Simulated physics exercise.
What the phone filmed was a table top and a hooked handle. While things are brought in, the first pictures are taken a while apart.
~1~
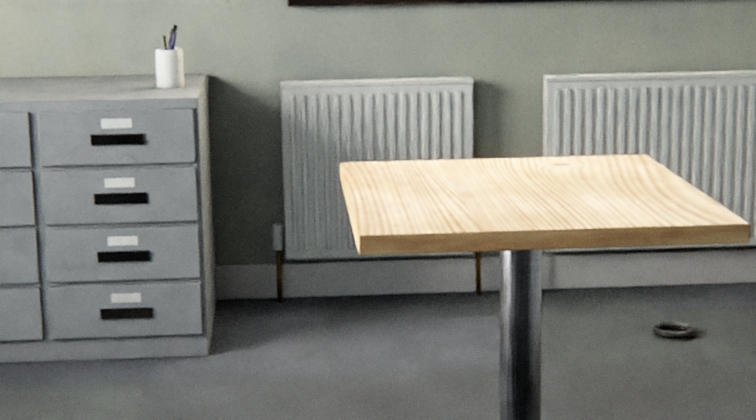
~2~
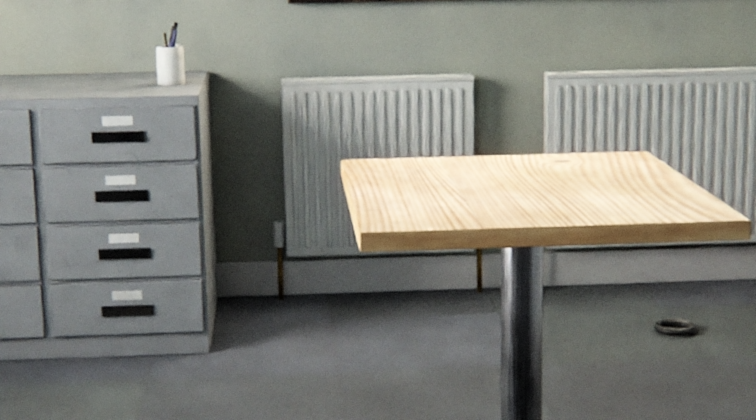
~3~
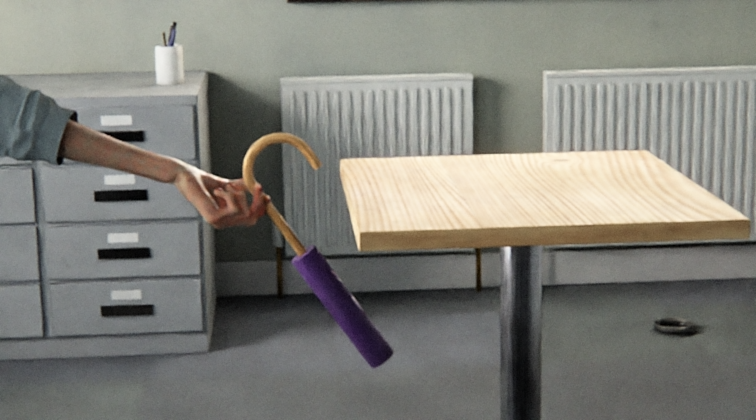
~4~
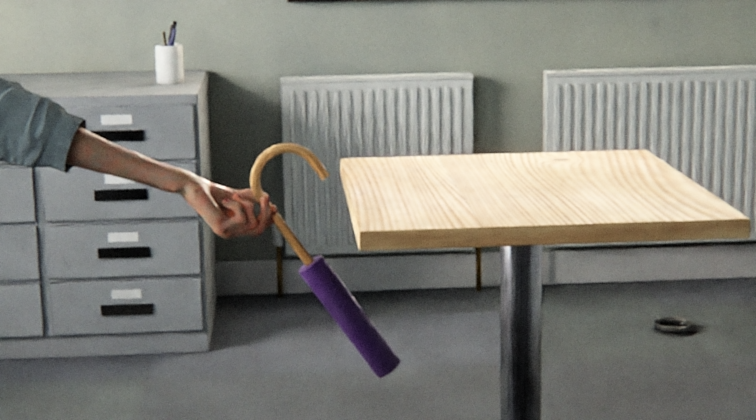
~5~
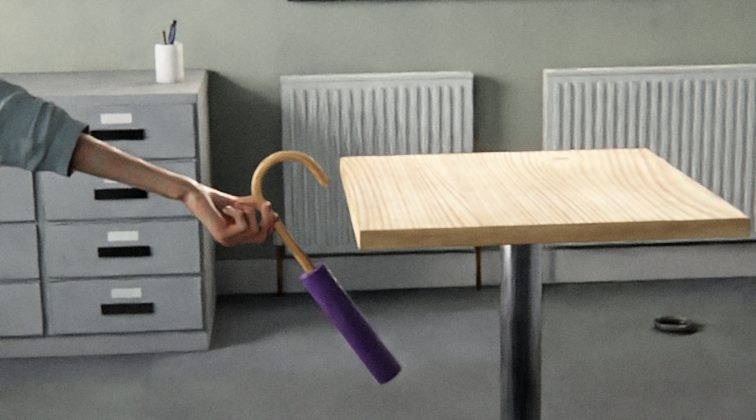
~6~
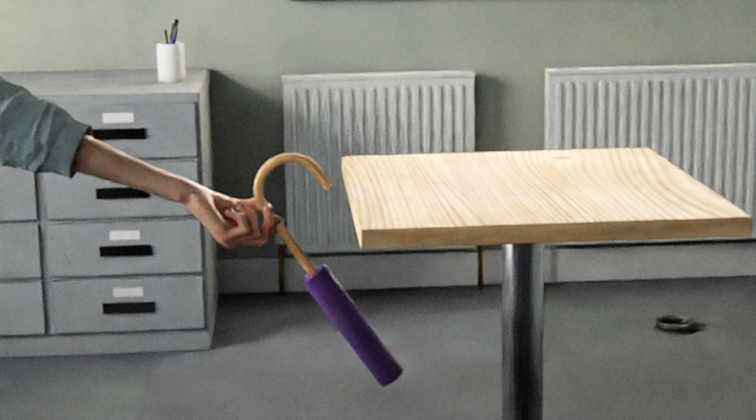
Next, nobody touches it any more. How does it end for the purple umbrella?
It comes off.
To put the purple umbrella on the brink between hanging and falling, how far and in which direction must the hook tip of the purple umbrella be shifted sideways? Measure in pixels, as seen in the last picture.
Shift: 20 px, rightward.
Then, 0.46 s past the last view, purple umbrella in the air.
Then, 1.62 s past the last view, purple umbrella come down.
Finally, the purple umbrella drops past the edge.
